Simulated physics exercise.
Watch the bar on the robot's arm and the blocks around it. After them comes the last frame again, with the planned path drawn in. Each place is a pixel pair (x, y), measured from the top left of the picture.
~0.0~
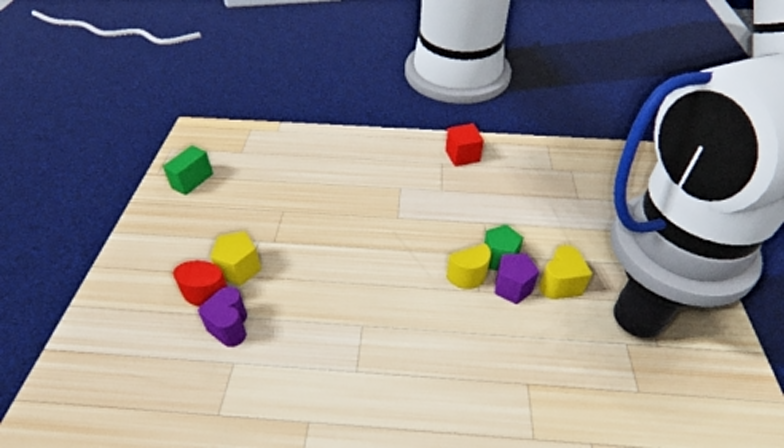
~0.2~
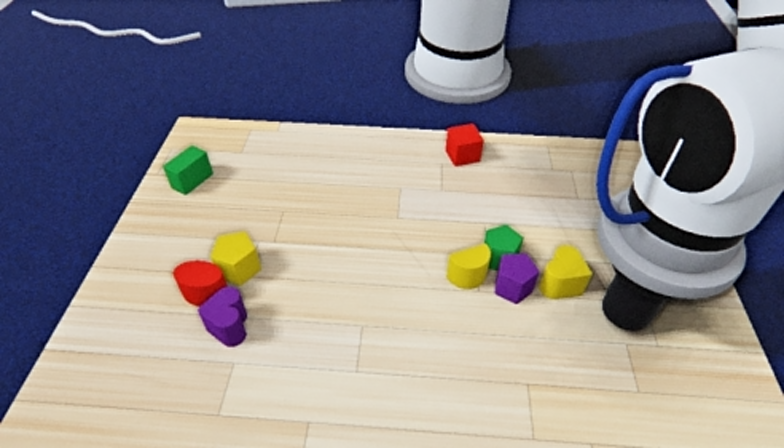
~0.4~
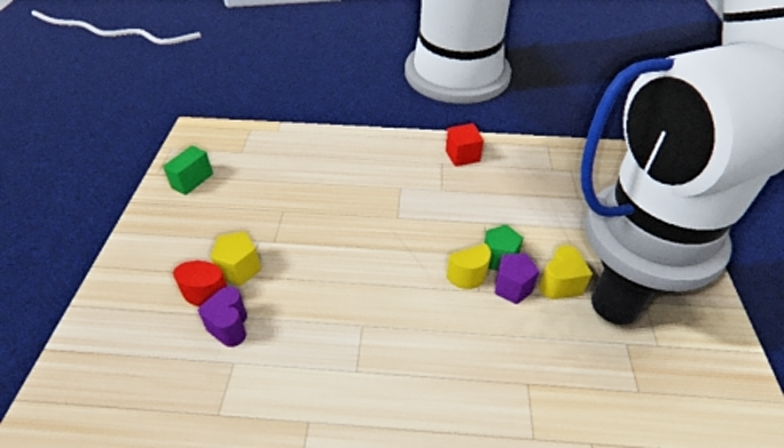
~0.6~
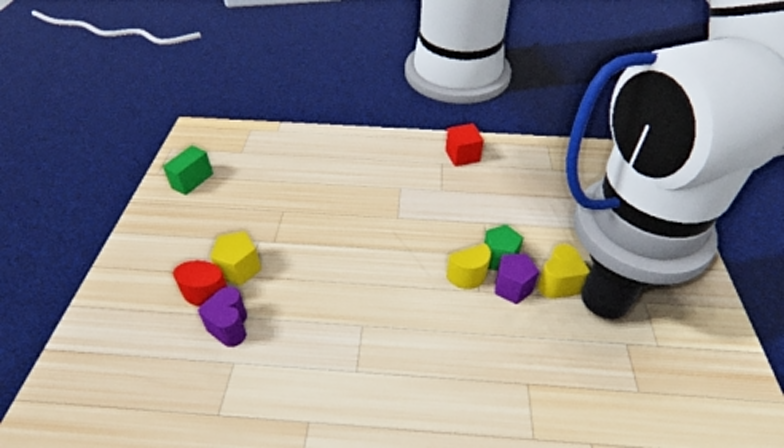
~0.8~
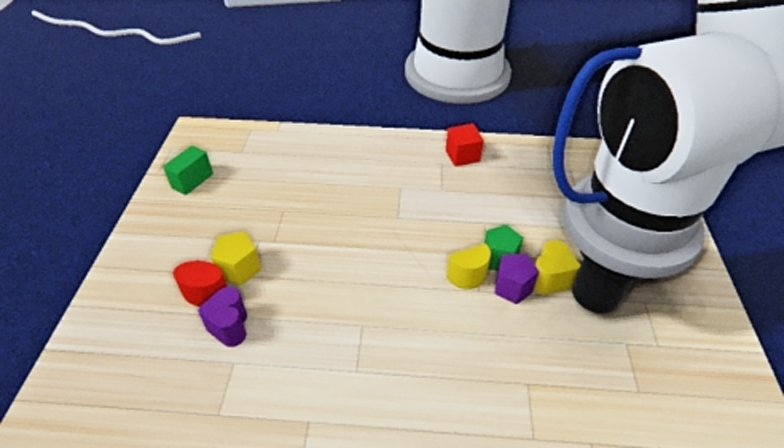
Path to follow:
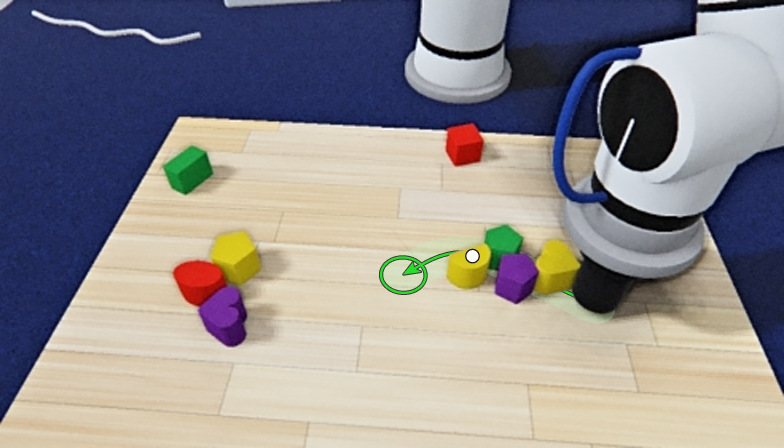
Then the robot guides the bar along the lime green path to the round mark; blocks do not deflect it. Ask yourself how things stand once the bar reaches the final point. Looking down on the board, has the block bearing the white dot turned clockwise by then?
That would be a no.
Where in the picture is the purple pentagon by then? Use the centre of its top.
Expect it around (494, 269).
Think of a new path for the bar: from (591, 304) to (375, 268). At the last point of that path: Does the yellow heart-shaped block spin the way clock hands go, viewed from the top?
Yes - that is the case.
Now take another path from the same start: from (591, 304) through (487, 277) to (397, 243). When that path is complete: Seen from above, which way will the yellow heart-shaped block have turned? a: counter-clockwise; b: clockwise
The correct letter is b.
The drawn path runs from (591, 304) by way of (525, 272) and (461, 252) to (403, 275); the dot is on the yellow half-round block.
The first path, step by step. One third of the way, bar at (527, 263); yellow half-round block at (467, 255); green pentagon at (479, 225), turned 35° anticlockwise; purple pentagon at (501, 268); yellow heart-shaped block at (514, 222).
Two thirds of the way, bar at (461, 244); yellow half-round block at (446, 260), turned 40° anticlockwise; green pentagon at (439, 208), turned 45° anticlockwise; purple pentagon at (494, 269), turned 30° anticlockwise; yellow heart-shaped block at (503, 208), turned 30° clockwise.
At the end, bar at (404, 266); yellow half-round block at (424, 281), turned 155° anticlockwise; green pentagon at (435, 207), turned 35° anticlockwise; purple pentagon at (494, 269), turned 30° anticlockwise; yellow heart-shaped block at (503, 208), turned 30° clockwise.
